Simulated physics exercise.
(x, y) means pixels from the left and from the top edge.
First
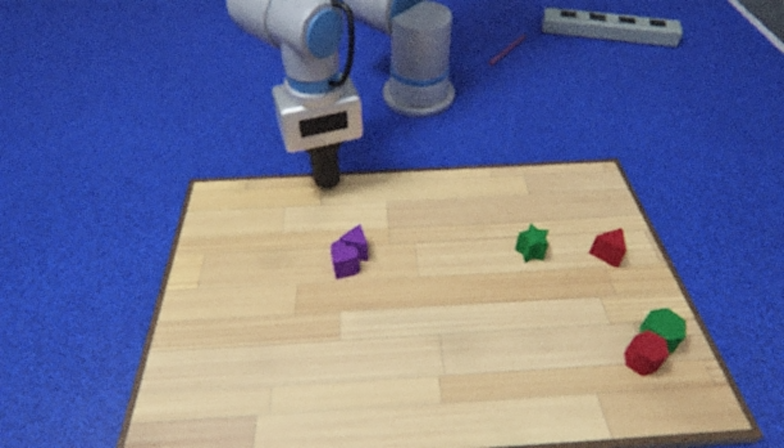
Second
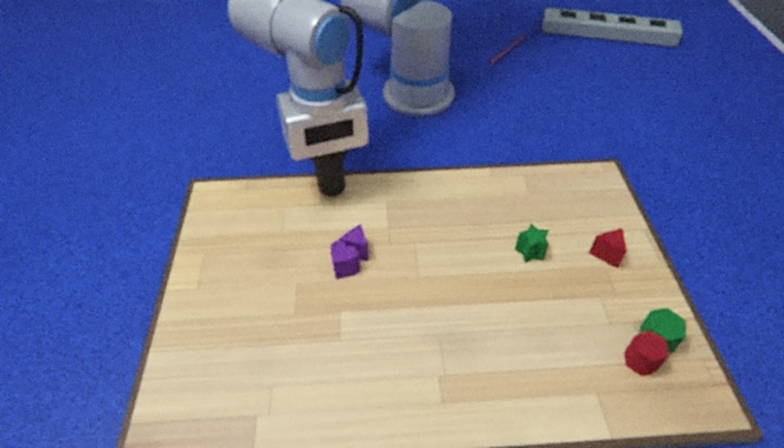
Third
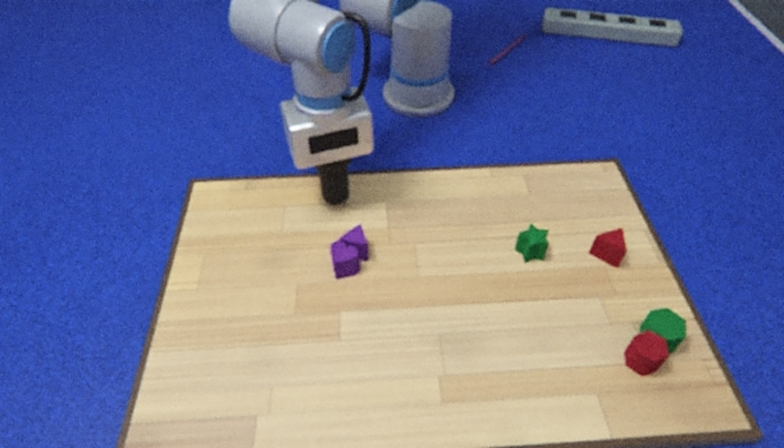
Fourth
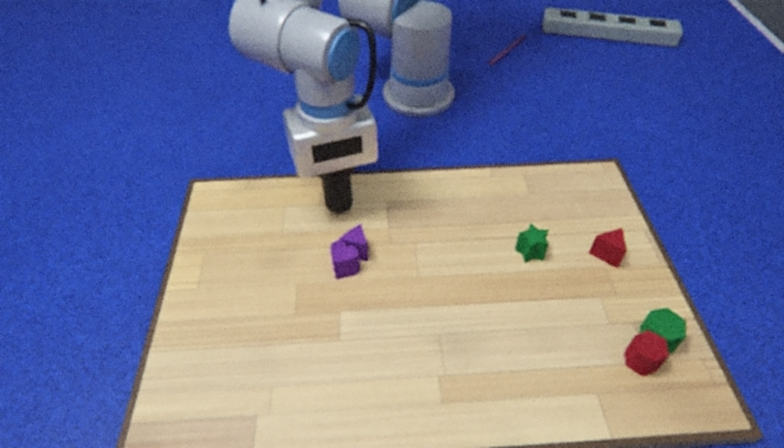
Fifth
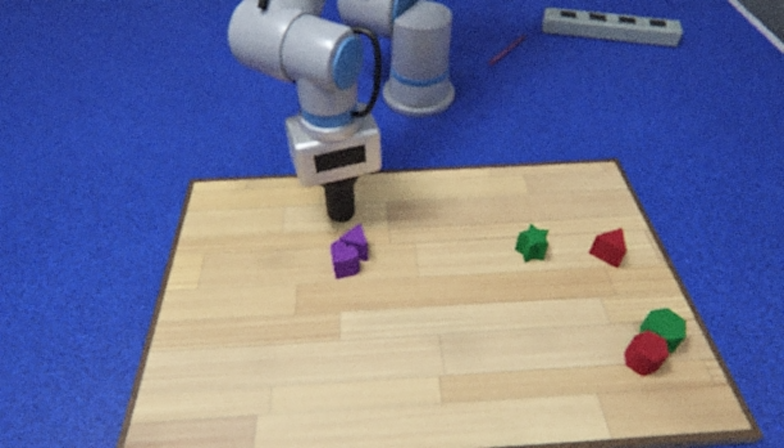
On a light wooden board laid over a blue surface, two small purple blocks sit together left of centre, with green and red blocks resting toward the right. A robot arm holding a dark pusher starts near the back edge, then moves slowly forward and slightly right, drawing close behind the purple pieces, while every block stays still.
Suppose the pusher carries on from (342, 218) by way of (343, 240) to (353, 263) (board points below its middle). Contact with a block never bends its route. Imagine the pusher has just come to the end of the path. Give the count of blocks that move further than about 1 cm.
Here I'd predict two blocks moving more than 1 cm.
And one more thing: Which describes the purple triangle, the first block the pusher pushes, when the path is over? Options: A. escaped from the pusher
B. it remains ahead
B.
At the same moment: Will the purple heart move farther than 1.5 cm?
Short answer: Yes.
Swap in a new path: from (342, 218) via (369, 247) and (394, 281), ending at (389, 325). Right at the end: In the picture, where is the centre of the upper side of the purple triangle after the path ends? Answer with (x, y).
The centre of its top face lies at (364, 262).
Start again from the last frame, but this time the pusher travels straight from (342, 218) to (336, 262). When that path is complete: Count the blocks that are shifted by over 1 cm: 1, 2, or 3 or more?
Once the path ends, two blocks will have shifted.
On the path given first. Halfway along, pusher at (343, 236); purple triangle at (357, 237).
At the end, pusher at (352, 258); purple heart at (343, 270), turned 25° clockwise; purple triangle at (373, 255), turned 25° anticlockwise.
